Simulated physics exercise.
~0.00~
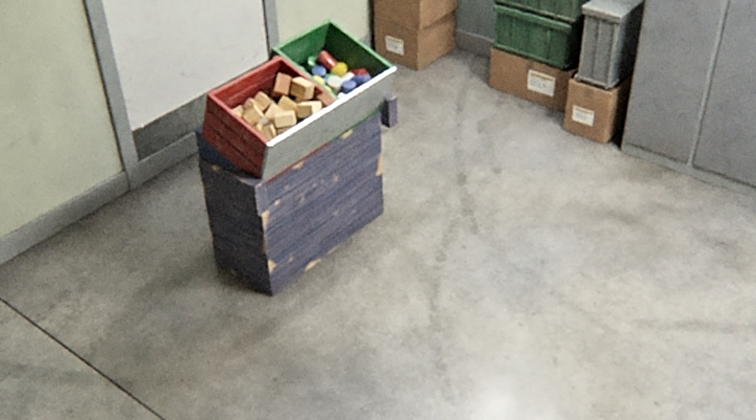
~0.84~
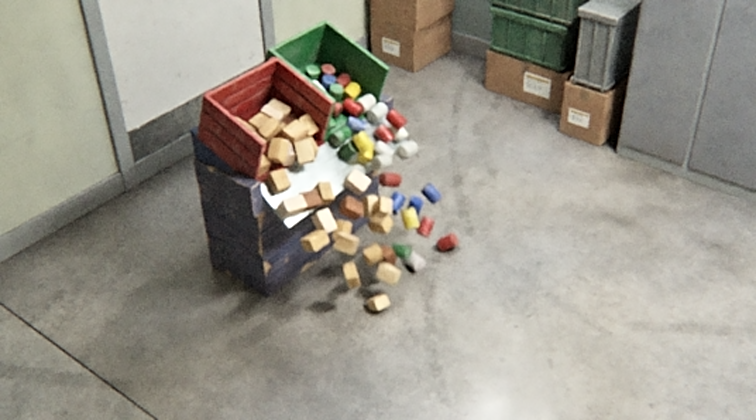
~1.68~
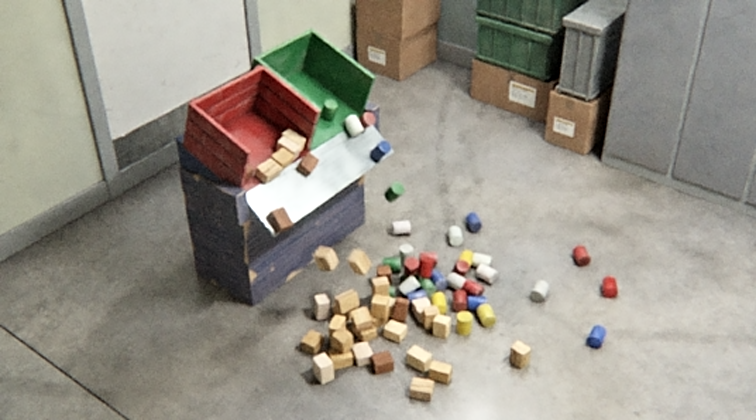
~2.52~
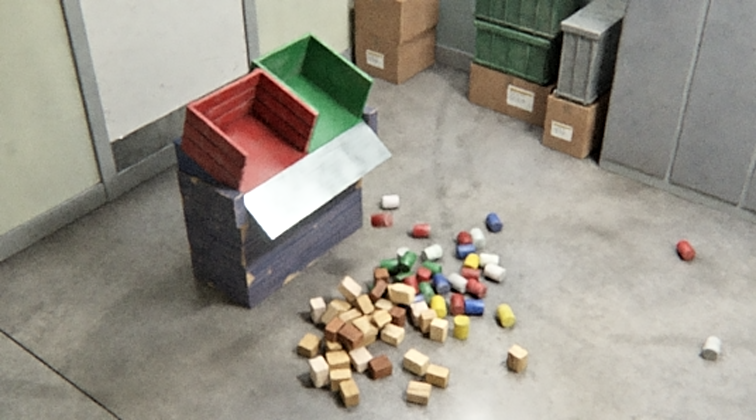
In a storage room with a concrete floor, the front flap of a red bin and a green bin on a stand dropped open, and wooden blocks and small colourful jars tumbled out until both bins were empty and the pieces lay scattered below.
